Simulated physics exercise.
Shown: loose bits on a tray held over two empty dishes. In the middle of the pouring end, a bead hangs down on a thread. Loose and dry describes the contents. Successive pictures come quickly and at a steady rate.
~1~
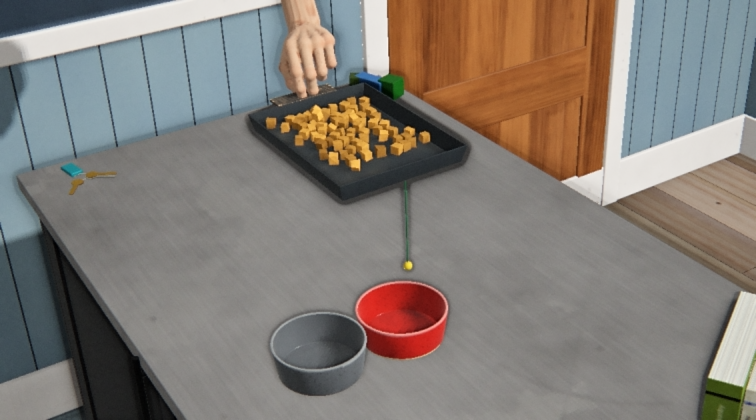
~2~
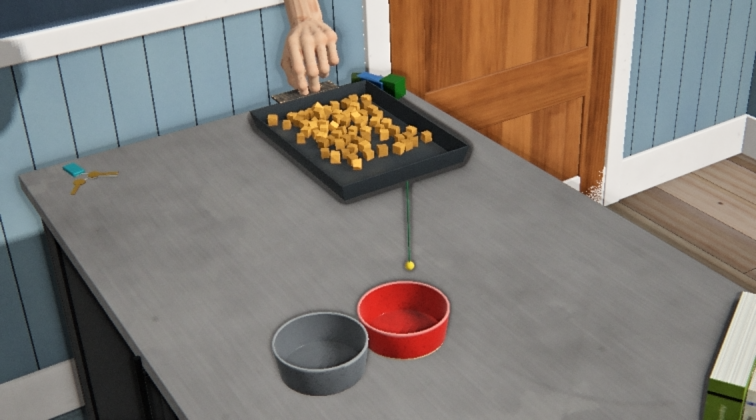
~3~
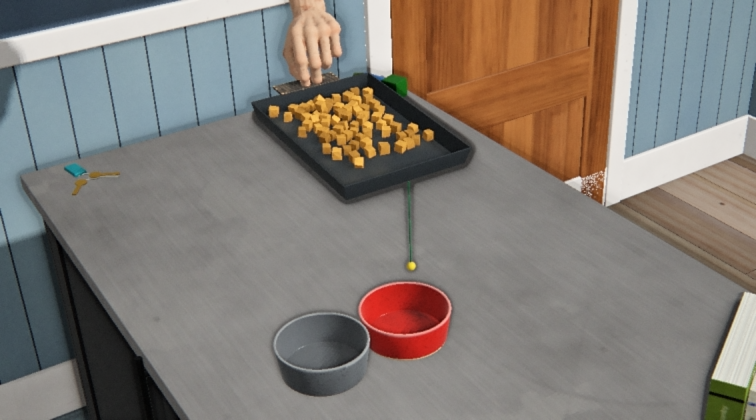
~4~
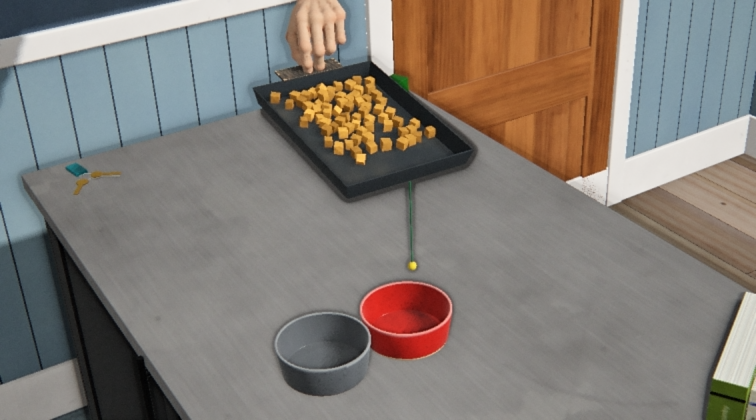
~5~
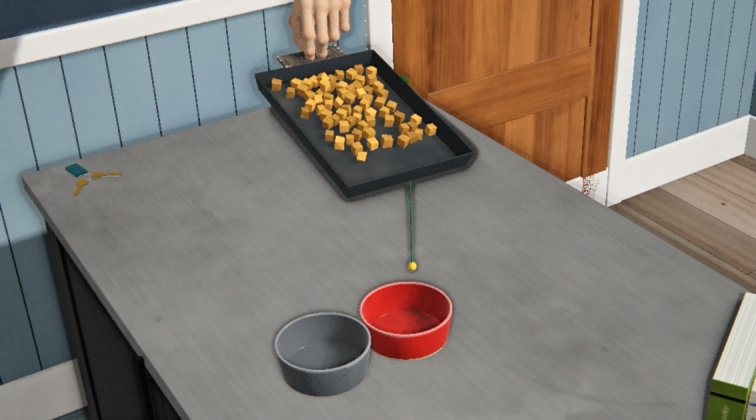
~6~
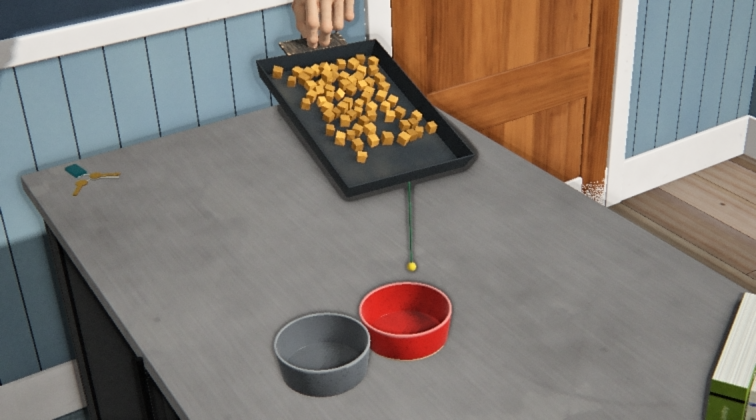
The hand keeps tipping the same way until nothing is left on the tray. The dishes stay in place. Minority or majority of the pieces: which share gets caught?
Minority.
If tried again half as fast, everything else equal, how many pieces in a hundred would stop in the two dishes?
Roughly 20 %.
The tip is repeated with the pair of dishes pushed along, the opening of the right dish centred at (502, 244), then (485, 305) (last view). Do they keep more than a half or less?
First try: Lower than half; second try: Lower than half.
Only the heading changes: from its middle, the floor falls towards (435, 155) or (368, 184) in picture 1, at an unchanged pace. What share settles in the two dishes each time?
The share is 0 per cent in the first and 70 per cent in the second.
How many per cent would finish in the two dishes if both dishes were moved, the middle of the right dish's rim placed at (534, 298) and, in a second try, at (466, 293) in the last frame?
I'd say about 10 percent, followed by about 60 percent.
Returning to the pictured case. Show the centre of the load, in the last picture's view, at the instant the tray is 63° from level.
The load is centred near (425, 152).
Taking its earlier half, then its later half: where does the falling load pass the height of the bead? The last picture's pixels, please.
The opening part goes through (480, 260); what follows goes through (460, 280).
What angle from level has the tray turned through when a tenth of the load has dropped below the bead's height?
About 105° of tilt.
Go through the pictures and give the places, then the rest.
The first frame shows corners of the pouring end at (342, 183) and (461, 145), level; middle of the load at (332, 129), croutons; left dish at (343, 377); right dish at (427, 342); bead on its thread at (408, 266).
The second frame shows corners of the pouring end at (344, 183) and (463, 145), level; middle of the load at (333, 127).
The third frame shows corners of the pouring end at (346, 183) and (465, 147), tipped barely, lowest at the right corner; middle of the load at (335, 121).
The fourth frame shows corners of the pouring end at (349, 183) and (467, 148), tipped a little, lowest at the right corner; middle of the load at (337, 112).
The fifth frame shows corners of the pouring end at (350, 183) and (468, 151), tipped clearly, lowest at the right corner; middle of the load at (338, 103).
The sixth frame shows corners of the pouring end at (351, 183) and (469, 153), tipped clearly, lowest at the right corner; middle of the load at (339, 95); left dish at (347, 378); right dish at (431, 343).
Soon, tray tipped steeply; nearly all on the tray; a stray few in the air.
A while on, tray tipped right over; most on the tray; a stray few in the right dish; a small part outside both; a small part in the air.
Towards the end, tray tipped past a quarter turn; about a quarter in the right dish; most outside both.
Finally, tray tipped past a quarter turn; none in the left dish; about a quarter in the right dish; most outside both.
